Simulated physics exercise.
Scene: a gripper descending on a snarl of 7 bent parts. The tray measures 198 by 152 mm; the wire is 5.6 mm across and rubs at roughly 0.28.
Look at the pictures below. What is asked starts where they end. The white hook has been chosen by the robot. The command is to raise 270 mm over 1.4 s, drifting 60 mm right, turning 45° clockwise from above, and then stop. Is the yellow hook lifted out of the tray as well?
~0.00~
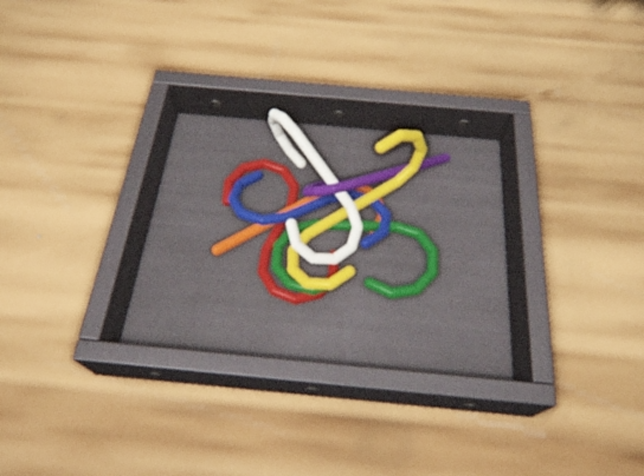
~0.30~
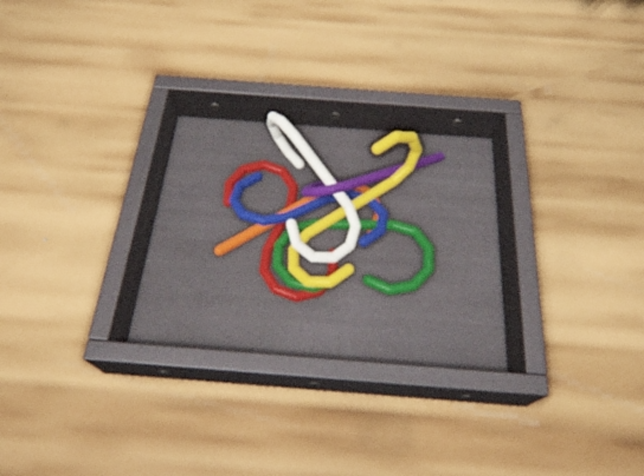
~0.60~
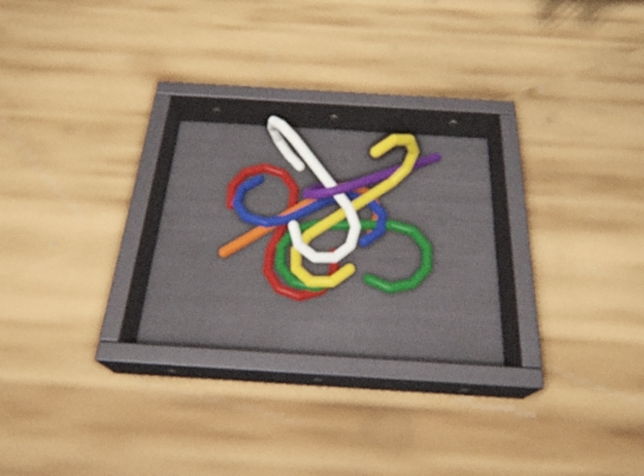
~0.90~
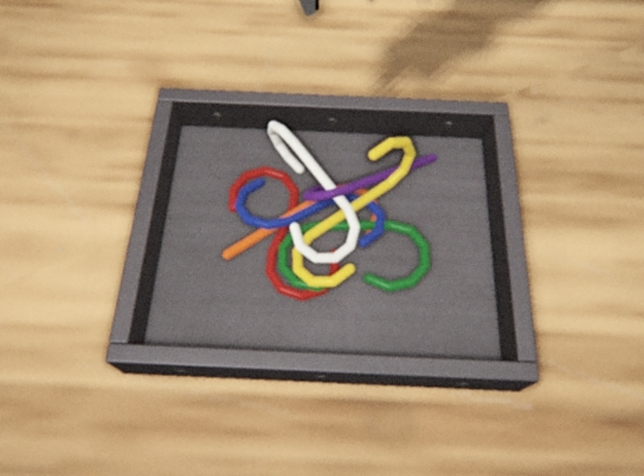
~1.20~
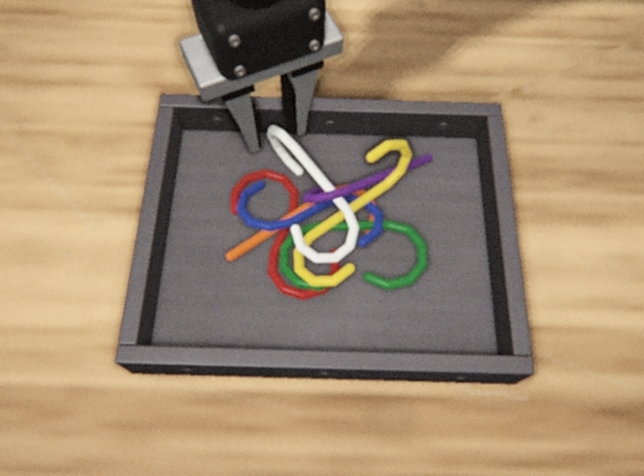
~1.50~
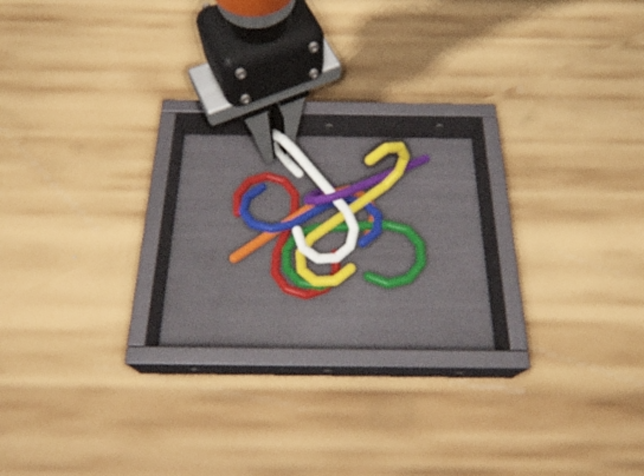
No.
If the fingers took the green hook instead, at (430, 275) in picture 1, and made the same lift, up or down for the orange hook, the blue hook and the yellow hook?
I'd expect the orange hook to be left, the blue hook to be left and the yellow hook to rise.
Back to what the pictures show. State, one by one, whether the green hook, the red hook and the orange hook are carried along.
Result: Green hook not raised; red hook not raised; orange hook not raised.
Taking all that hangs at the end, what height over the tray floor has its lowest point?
Roughly 200 mm above the tray floor.
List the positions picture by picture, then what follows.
The first frame shows fingers out of view, 213 mm above the grip; yellow hook from (381, 148) to (350, 271), passing over red hook, over orange hook, over green hook; white hook from (301, 163) to (292, 224), passing over red hook, over green hook, over yellow hook.
The second frame shows fingers out of view, 213 mm above the grip; yellow hook from (377, 149) to (349, 269), passing over red hook, over orange hook, over green hook; green hook from (368, 280) to (336, 279), passing over red hook, over orange hook, under blue hook.
The third frame shows fingers out of view, 199 mm above the grip; white hook from (300, 167) to (294, 226), passing over red hook, over green hook, over yellow hook; blue hook from (364, 242) to (260, 179), passing over red hook, over orange hook, over green hook.
The fourth frame shows fingers out of view, 106 mm above the grip; orange hook from (371, 233) to (228, 254), passing over red hook, under green hook, under blue hook; red hook from (334, 254) to (233, 208), passing under orange hook, under green hook, under blue hook.
The fifth frame shows fingers (271, 119) 13 mm above the grip; purple hook from (332, 187) to (429, 158), passing over orange hook, over blue hook, under yellow hook.
The sixth frame shows fingers (273, 136) closed on the white hook.
By 1.92 s, lowest point more than 20 mm over the tray floor, white hook 58 mm.
By 2.27 s, lowest point more than 20 mm over the tray floor, white hook 159 mm, purple hook 85 mm.
By 2.90 s, lowest point more than 20 mm over the tray floor, white hook 273 mm, purple hook 200 mm.
Finally, hanging white hook 273 mm, purple hook 199 mm; the other 5 are down.
